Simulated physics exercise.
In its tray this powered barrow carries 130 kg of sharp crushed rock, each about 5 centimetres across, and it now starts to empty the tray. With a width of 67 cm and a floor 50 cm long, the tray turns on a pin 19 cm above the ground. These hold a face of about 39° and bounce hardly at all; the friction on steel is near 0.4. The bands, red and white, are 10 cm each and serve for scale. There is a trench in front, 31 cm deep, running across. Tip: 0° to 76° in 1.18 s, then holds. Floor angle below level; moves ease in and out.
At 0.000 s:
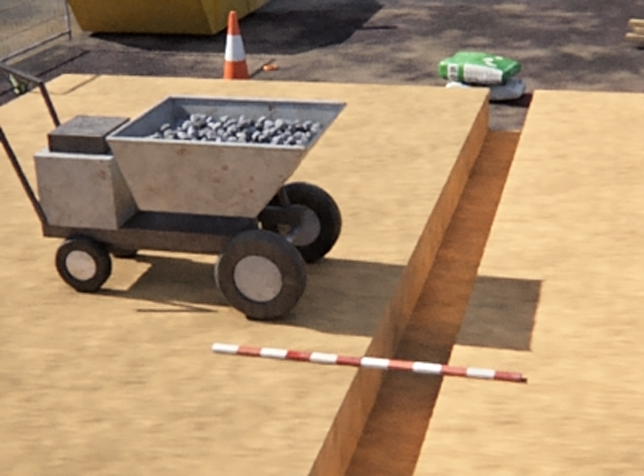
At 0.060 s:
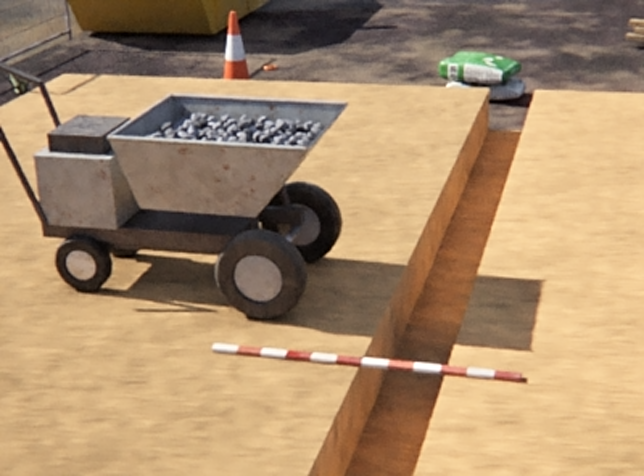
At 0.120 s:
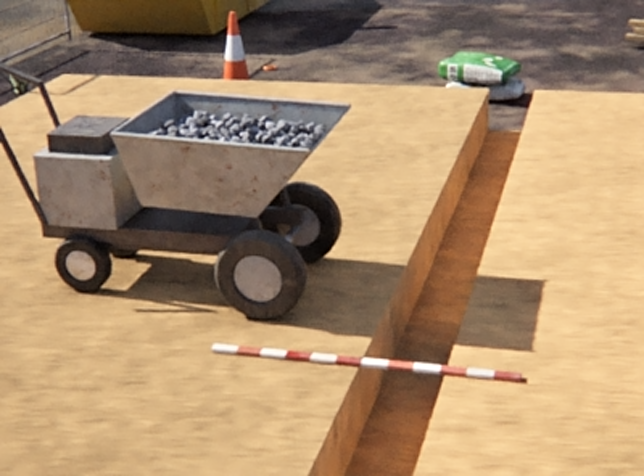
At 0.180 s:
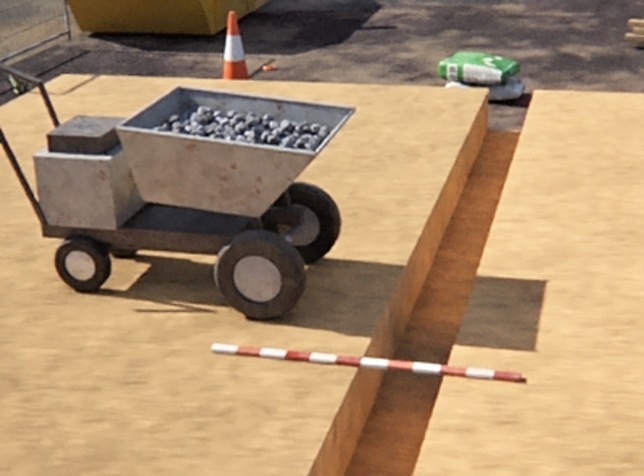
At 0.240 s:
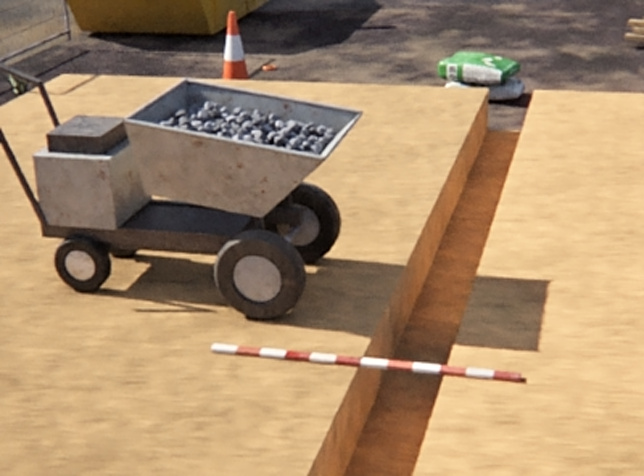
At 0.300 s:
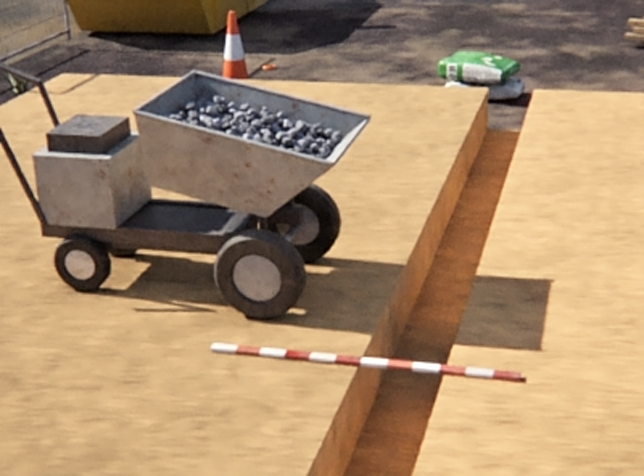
The clip opens on a grey wheeled barrow, its tray of grey stones level, standing left of a narrow trench with a red and white striped pole lying across it. The tray slowly tilts forward to the right, its back end rising clear of the frame while the wheels stay still.
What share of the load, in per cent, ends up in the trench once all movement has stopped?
About 86 per cent.
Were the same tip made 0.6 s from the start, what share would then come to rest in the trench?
My guess is near 60 percent.
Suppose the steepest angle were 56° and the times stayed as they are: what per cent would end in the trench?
Expect roughly 10 per cent.
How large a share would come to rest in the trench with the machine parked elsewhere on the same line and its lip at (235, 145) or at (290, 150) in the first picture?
First spot about 55, second spot about 95 per cent.
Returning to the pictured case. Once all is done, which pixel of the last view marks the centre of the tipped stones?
Their middle lands near (439, 339).
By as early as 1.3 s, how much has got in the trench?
25 per cent or so by then.
After 0.9 s the floor is at 64°; 100 % in the tray; the foremost stones are at (397, 231).
After 1.3 s the floor is at 76°; 72 % in the tray, 23 % in the trench, 5 % past the trench; the foremost stones are at (506, 310).
After 1.6 s the floor is at 76°; 33 % in the tray, 53 % in the trench, 15 % past the trench; the foremost stones are at (586, 320).
After 3.6 s the floor is at 76°; 0 % in the tray, 86 % in the trench, 14 % past the trench; the foremost stones are at (602, 316).
